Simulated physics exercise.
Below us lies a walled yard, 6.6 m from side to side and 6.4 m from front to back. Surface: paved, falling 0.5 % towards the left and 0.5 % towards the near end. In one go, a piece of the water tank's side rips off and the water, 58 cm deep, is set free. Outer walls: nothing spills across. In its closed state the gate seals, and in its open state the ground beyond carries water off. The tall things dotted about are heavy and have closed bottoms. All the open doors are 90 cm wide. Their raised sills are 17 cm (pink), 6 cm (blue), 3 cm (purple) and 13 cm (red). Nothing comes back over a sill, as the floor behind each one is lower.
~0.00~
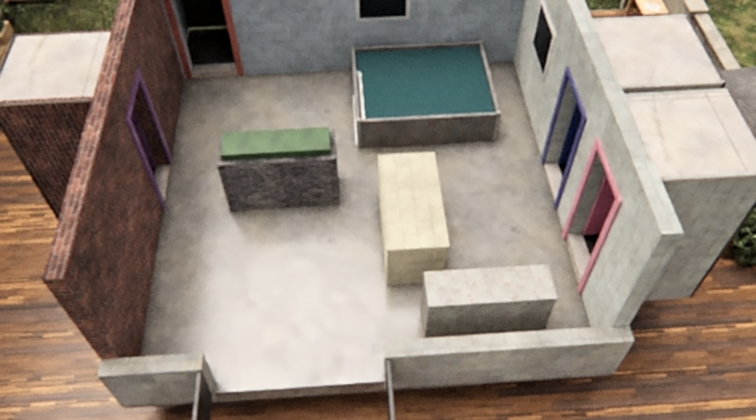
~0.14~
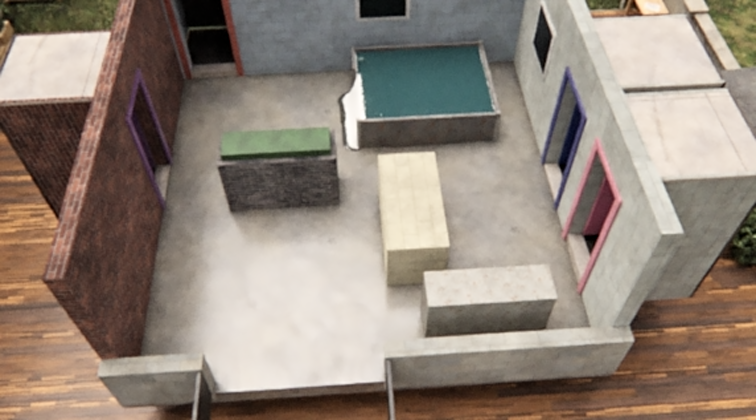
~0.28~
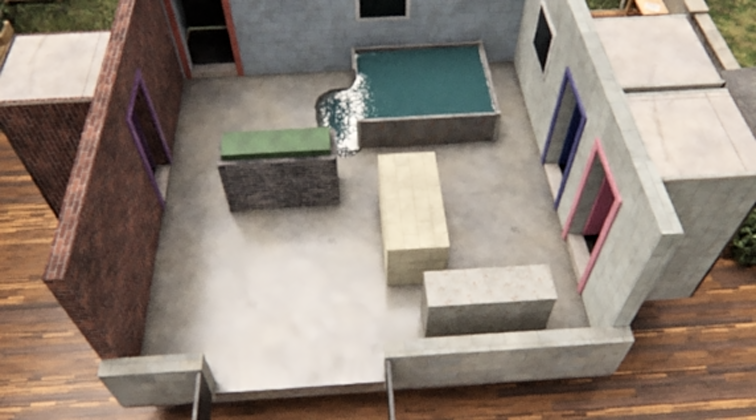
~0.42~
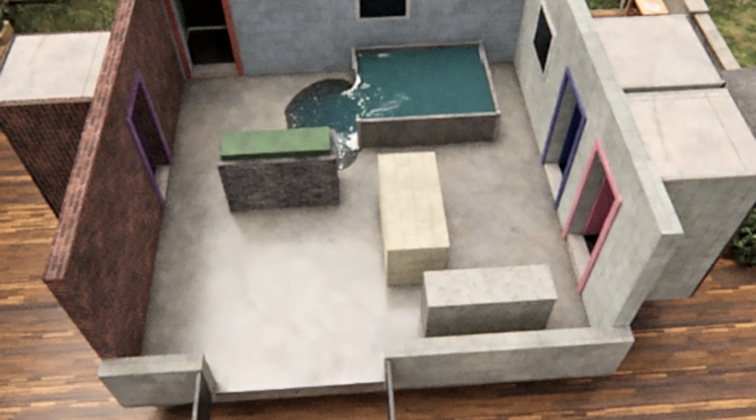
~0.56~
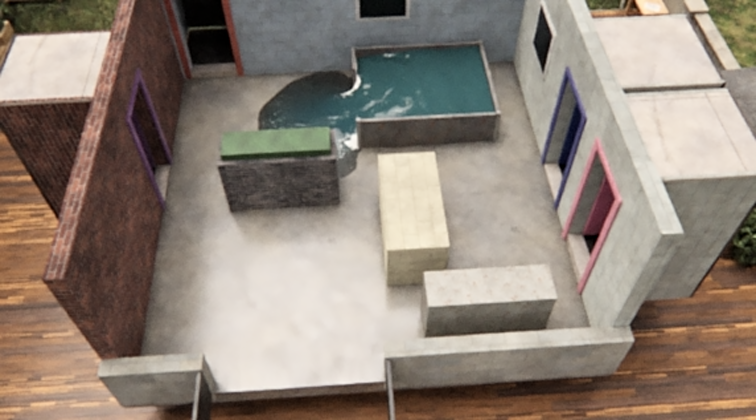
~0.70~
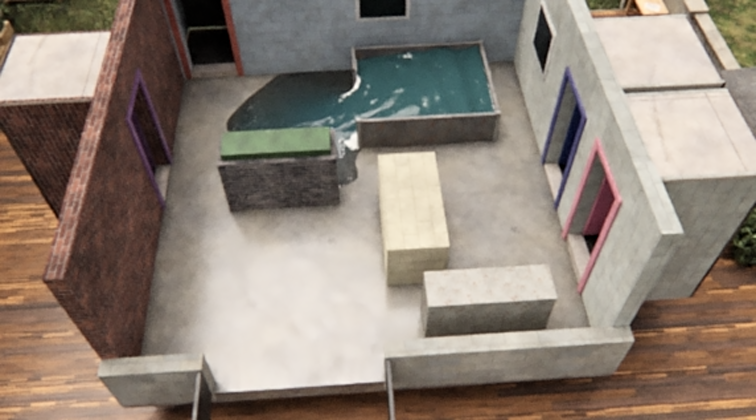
A walled yard held a tank of still, blue-green water at the back until its left side opened, and the water poured out, spreading left across the grey floor behind the green-topped block.
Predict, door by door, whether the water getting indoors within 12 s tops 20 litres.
Result: For the pink door I'd say within the limit; for the blue door I'd say within the limit; for the purple door I'd say above the limit; for the red door I'd say above the limit.
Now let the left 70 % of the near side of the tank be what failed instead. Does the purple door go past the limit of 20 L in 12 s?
Note: Purple door, beyond the mark.
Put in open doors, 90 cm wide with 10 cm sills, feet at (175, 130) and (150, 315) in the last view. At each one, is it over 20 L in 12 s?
The first door gets there and the second falls short.
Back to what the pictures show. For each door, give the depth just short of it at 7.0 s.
Measured in centimetres, the pink door gives 0, the blue door 0, the purple door 12 and the red door 13.
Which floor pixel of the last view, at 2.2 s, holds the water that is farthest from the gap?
At about (159, 245).
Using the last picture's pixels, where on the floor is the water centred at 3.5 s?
I'd say somewhere around (323, 120).
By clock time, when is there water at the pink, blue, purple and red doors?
So pink at 12.0 s, blue at 10.0 s, purple at 1.3 s, and red at 1.2 s.
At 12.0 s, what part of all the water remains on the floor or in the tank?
I'd say close to 64 percent is still there.
After 1.4 s water covers 25 % of the floor and is deepest (33 cm) near (352, 131); pink door not reached, blue door not reached, purple door 7 cm at the sill, 1 L in, red door 7 cm at the sill, 0 L in.
After 2.2 s water covers 25 % of the floor and is deepest (36 cm) near (182, 162); pink door not reached, blue door not reached, purple door 19 cm at the sill, 90 L in, red door 18 cm at the sill, 3 L in.
After 3.5 s water covers 35 % of the floor and is deepest (26 cm) near (185, 81); pink door not reached, blue door not reached, purple door 19 cm at the sill, 286 L in, red door 24 cm at the sill, 59 L in.
After 7.0 s water covers 50 % of the floor and is deepest (16 cm) near (176, 134); pink door not reached, blue door not reached, purple door 12 cm at the sill, 511 L in, red door 13 cm at the sill, 99 L in.
After 12.0 s water covers 80 % of the floor and is deepest (10 cm) near (293, 171); pink door 1 cm at the sill, 0 L in, blue door 3 cm at the sill, 0 L in, purple door 9 cm at the sill, 635 L in, red door 7 cm at the sill, 99 L in.
